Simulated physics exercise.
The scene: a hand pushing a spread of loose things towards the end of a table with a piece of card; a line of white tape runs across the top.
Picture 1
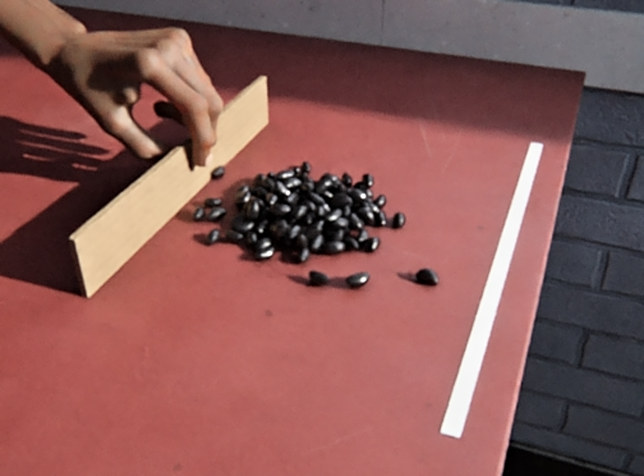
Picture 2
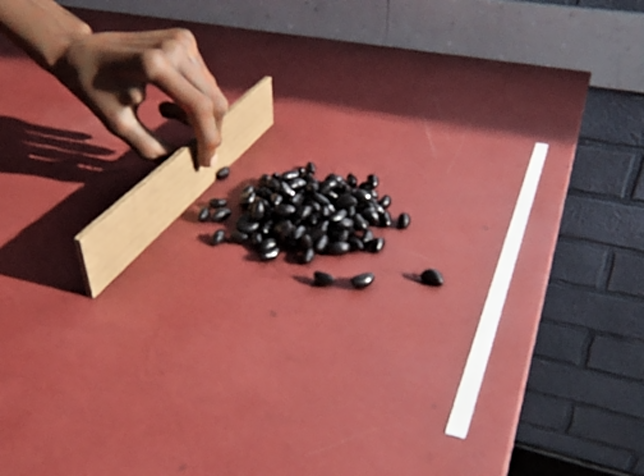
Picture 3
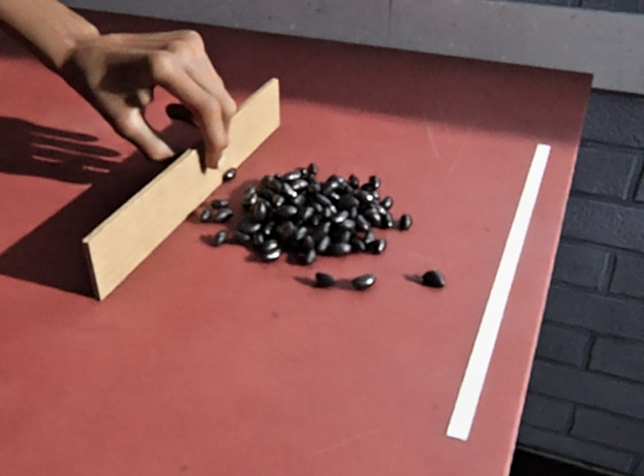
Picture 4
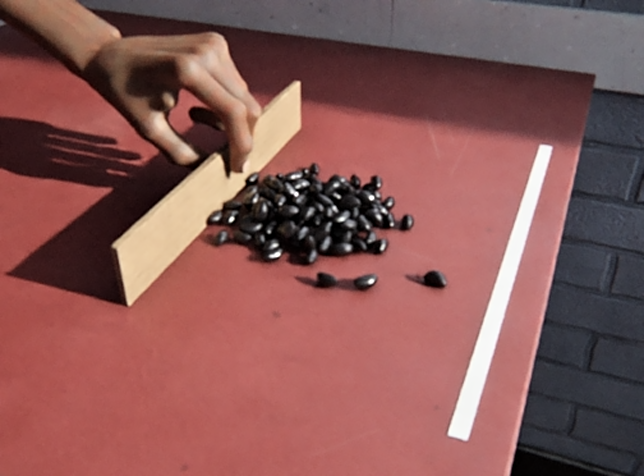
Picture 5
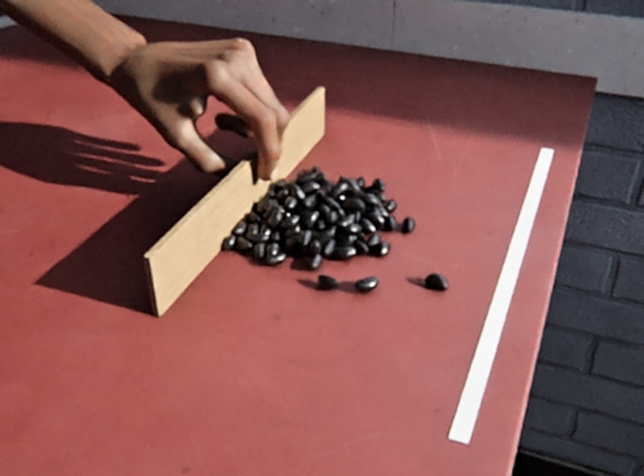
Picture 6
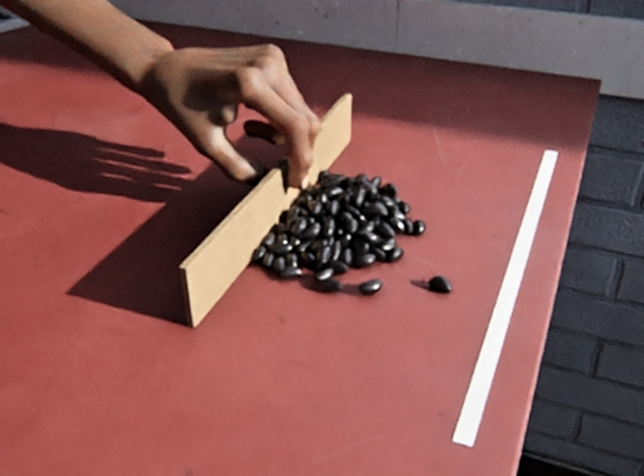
A hand slid an upright piece of card to the right across a red table, meeting a loose heap of black beans and pushing them closer together, towards a strip of white tape.
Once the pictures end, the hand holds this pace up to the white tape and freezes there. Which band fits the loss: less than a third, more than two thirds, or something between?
It pushes over two thirds off the end.
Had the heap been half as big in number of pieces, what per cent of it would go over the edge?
It comes to 60 per cent or so.
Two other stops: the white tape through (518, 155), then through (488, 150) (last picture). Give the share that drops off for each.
The first gives 40 %, the second 10 %.
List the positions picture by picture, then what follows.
Piece of card at (95, 252), at rest; white tape at (534, 153), about two fingers from the edge; edge at (545, 267); the heap at (306, 206), black beans, in the first picture.
Piece of card at (101, 252), at rest, in the second picture.
Piece of card at (109, 254); the heap at (313, 208), in the third picture.
Piece of card at (136, 260), in the fourth picture.
Piece of card at (167, 269); the heap at (313, 214), about a quarter pushed along, in the fifth picture.
Piece of card at (202, 280); white tape at (549, 160); edge at (560, 275); the heap at (334, 219), nearly all pushed along, in the sixth picture.
Soon after the last picture, piece of card still moving, near (407, 186); heap all on the table, its front near (525, 253).
A little later, piece of card stopped at the white tape; heap about two thirds over the edge.
Later still, piece of card stopped at the white tape; heap most over the edge.
At rest, piece of card stopped at the white tape; heap most over the edge.
